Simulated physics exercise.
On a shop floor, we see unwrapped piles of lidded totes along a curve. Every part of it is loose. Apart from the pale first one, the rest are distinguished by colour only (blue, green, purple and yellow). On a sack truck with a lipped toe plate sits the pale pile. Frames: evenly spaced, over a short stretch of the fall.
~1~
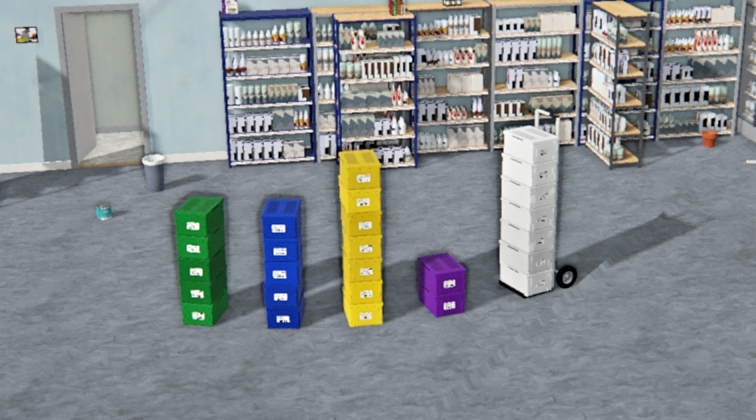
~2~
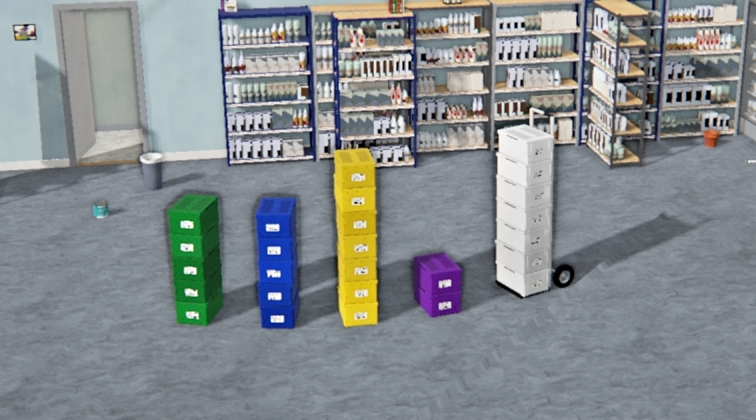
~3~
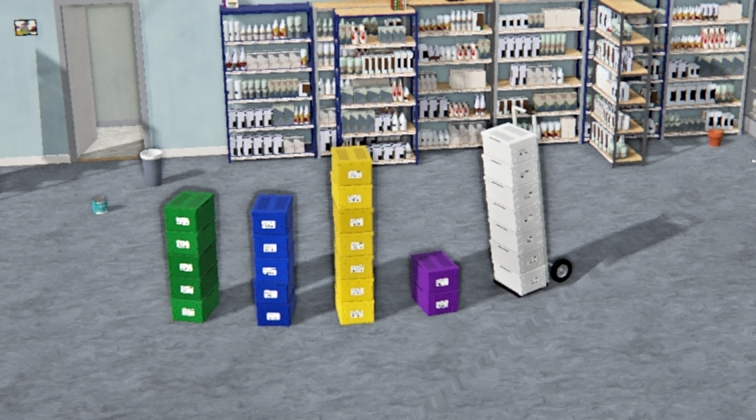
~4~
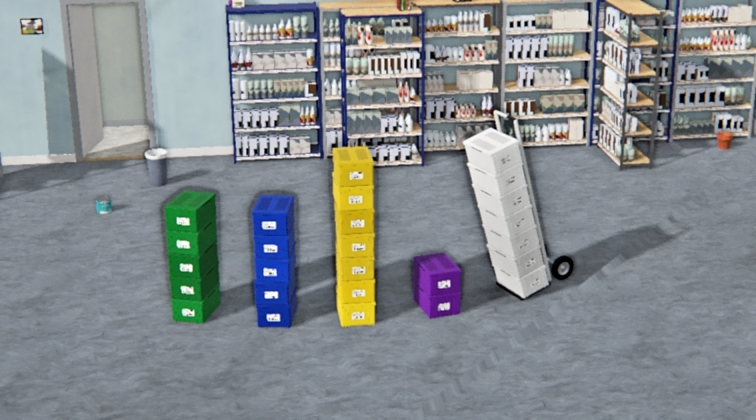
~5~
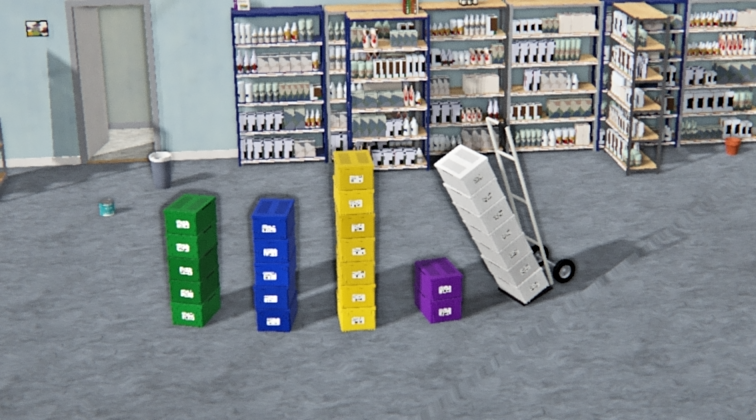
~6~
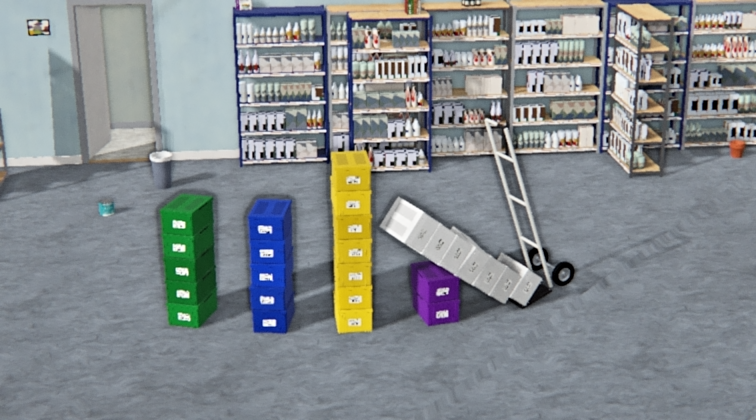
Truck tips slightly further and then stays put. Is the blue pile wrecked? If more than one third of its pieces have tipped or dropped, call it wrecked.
No.
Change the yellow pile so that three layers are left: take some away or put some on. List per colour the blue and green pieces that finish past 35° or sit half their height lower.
Colour by colour, the counts come to blue 0 and green 0.
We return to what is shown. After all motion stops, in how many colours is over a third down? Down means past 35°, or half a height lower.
Colour count: 0.
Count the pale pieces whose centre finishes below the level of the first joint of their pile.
Count = 5.
Soon after the last picture, 7 of the pale pile down; none of the 5 blue totes down (0 of 19 in all colours); top blue tote unmoved; top purple tote shifted a little.
A little later, 7 of the pale pile down; none of the 5 blue totes down (0 of 19 in all colours); top blue tote unmoved; top purple tote leaning barely.
Later still, 7 of the pale pile down; none of the 5 blue totes down (0 of 19 in all colours); top blue tote unmoved; top purple tote leaning clearly.
At rest, 7 of the pale pile down; none of the 5 blue totes down (0 of 19 in all colours); top blue tote unmoved; top purple tote leaning clearly. As the last picture would show them, middles, top blue tote near (271, 220), top purple tote near (415, 284).
